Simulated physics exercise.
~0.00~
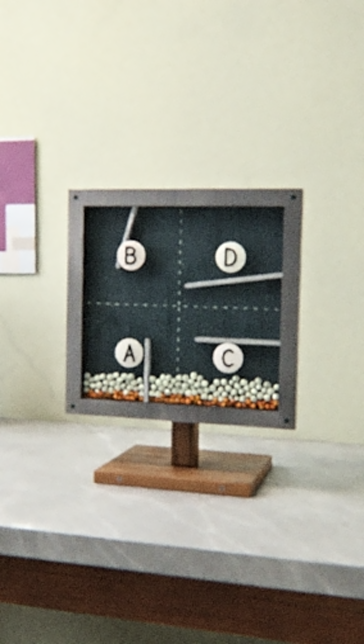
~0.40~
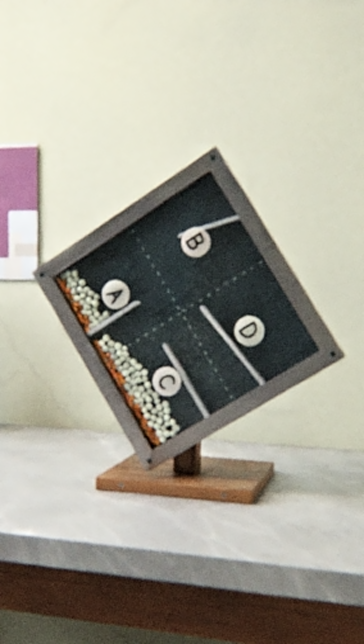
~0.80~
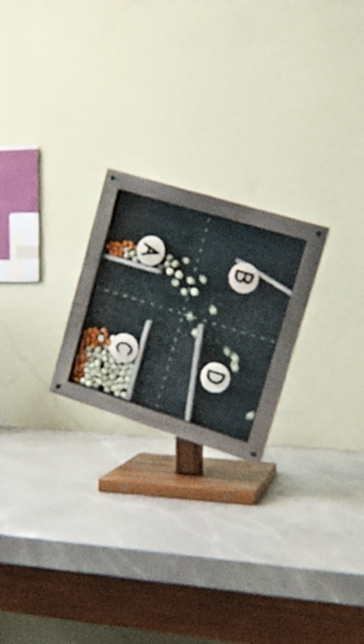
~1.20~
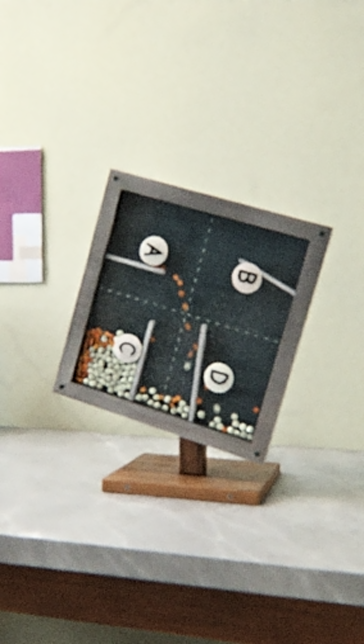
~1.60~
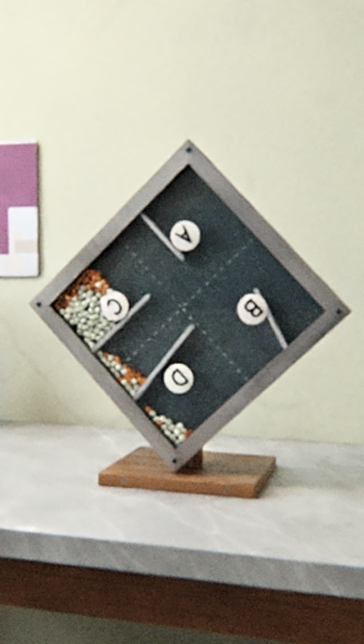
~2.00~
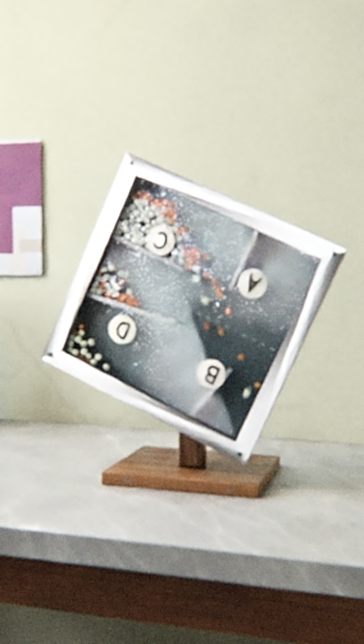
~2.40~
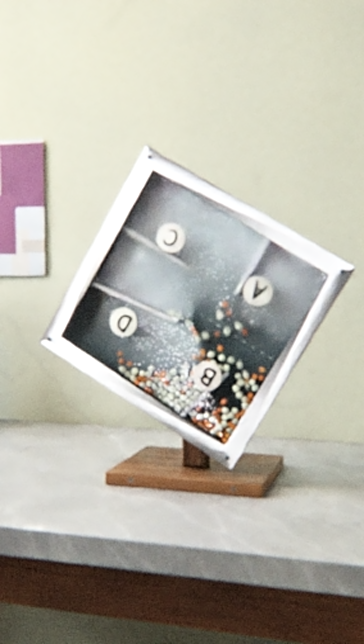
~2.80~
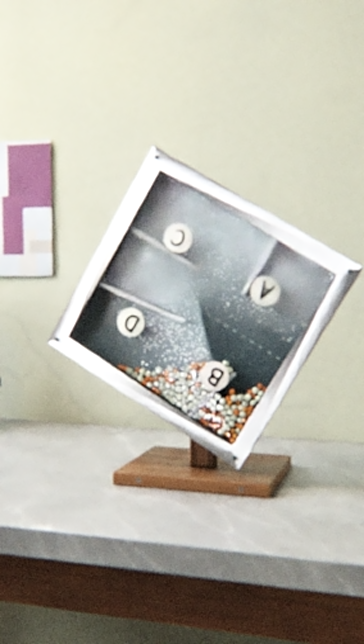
A square case of white and orange balls turns clockwise, spilling most into quarter B.
